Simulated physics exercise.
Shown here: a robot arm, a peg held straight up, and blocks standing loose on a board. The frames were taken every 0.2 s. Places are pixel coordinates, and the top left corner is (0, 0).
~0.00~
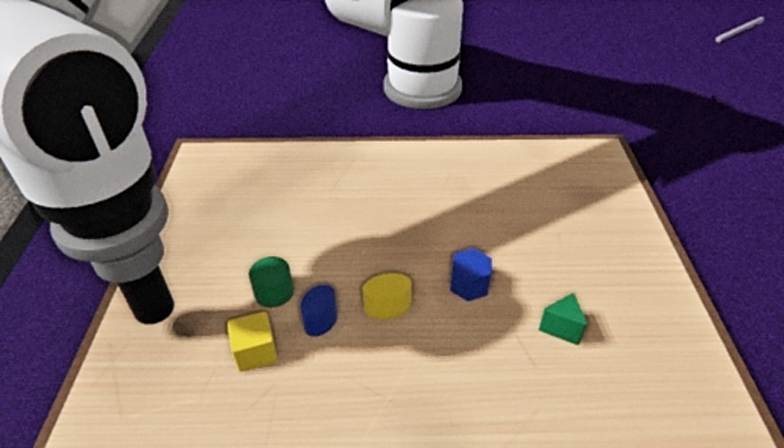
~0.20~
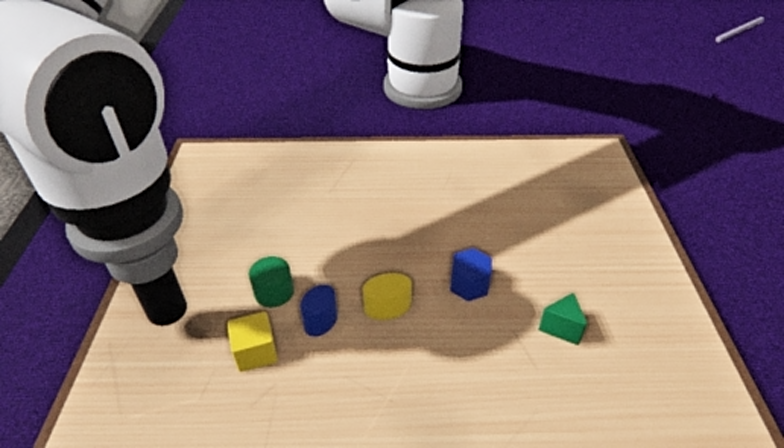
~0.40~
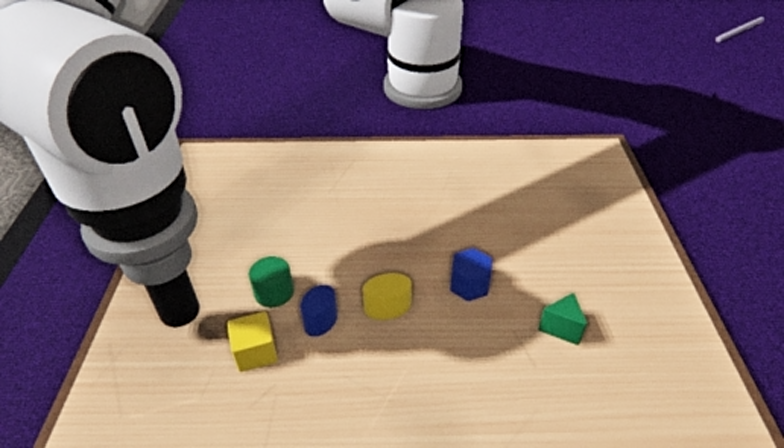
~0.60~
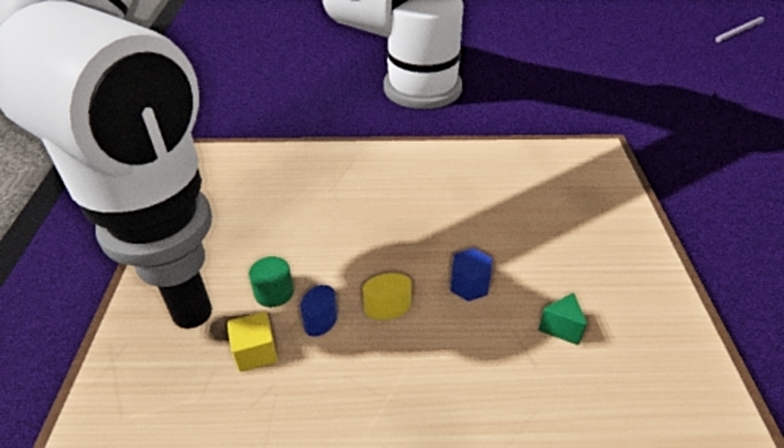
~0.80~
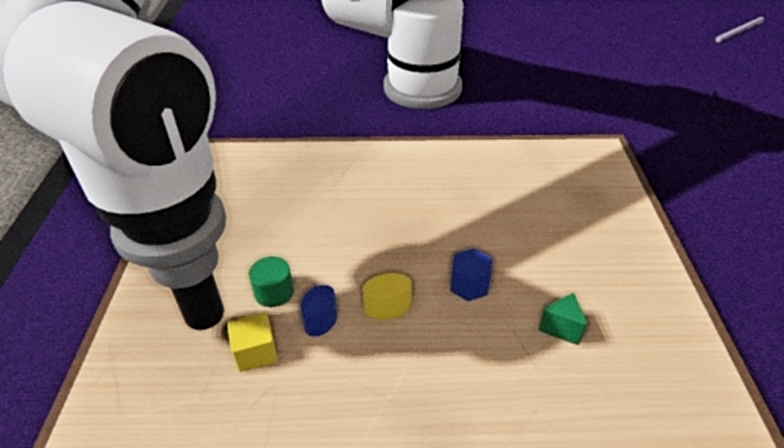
A light wooden board lies on a purple surface, seen from above at an angle by a still camera. On it stand a yellow block, a green round block, a blue rounded block, a yellow rounded block, a blue hexagonal block and a green triangular block, with a white robot arm at left and a white base behind. The arm moves its upright black peg slowly rightward, nearing the leftmost yellow block, while the blocks stay still.
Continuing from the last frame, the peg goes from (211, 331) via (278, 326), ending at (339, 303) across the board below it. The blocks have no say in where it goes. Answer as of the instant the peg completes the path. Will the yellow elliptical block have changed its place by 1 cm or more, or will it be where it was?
Displaced, by a centimetre or more.
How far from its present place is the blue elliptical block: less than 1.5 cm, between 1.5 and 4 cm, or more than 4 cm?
Distance: Above 4 cm.
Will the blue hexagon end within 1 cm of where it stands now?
Yes, I think so.
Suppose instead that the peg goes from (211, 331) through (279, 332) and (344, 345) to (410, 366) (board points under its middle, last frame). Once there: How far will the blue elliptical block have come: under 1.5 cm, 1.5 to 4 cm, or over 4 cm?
It gets moved 1.5 to 4 cm.
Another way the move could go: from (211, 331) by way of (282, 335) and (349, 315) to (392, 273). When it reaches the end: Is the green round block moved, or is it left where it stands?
Well, the green round block holds its place.
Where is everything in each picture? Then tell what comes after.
In the first frame, peg's lower end at (155, 311); yellow four-sided block at (249, 331); green round block at (269, 270); blue elliptical block at (318, 299); yellow elliptical block at (387, 285); blue hexagon at (472, 263).
In the second frame, peg at (168, 312); blocks still.
In the third frame, peg at (181, 313); blocks still.
In the fourth frame, peg at (193, 315); blocks still.
In the fifth frame, peg at (205, 316); yellow four-sided block at (249, 331); green round block at (269, 270); blue elliptical block at (318, 299); yellow elliptical block at (387, 285); blue hexagon at (472, 263).
What follows on the original path. One third of the way, peg at (253, 313); yellow four-sided block at (259, 337).
Two thirds of the way, peg at (299, 305); yellow four-sided block at (262, 338); blue elliptical block at (334, 296).
At the end, peg at (337, 288); yellow four-sided block at (262, 338); green round block still; blue elliptical block at (371, 285); yellow elliptical block at (412, 281), turned 15° clockwise; blue hexagon still.
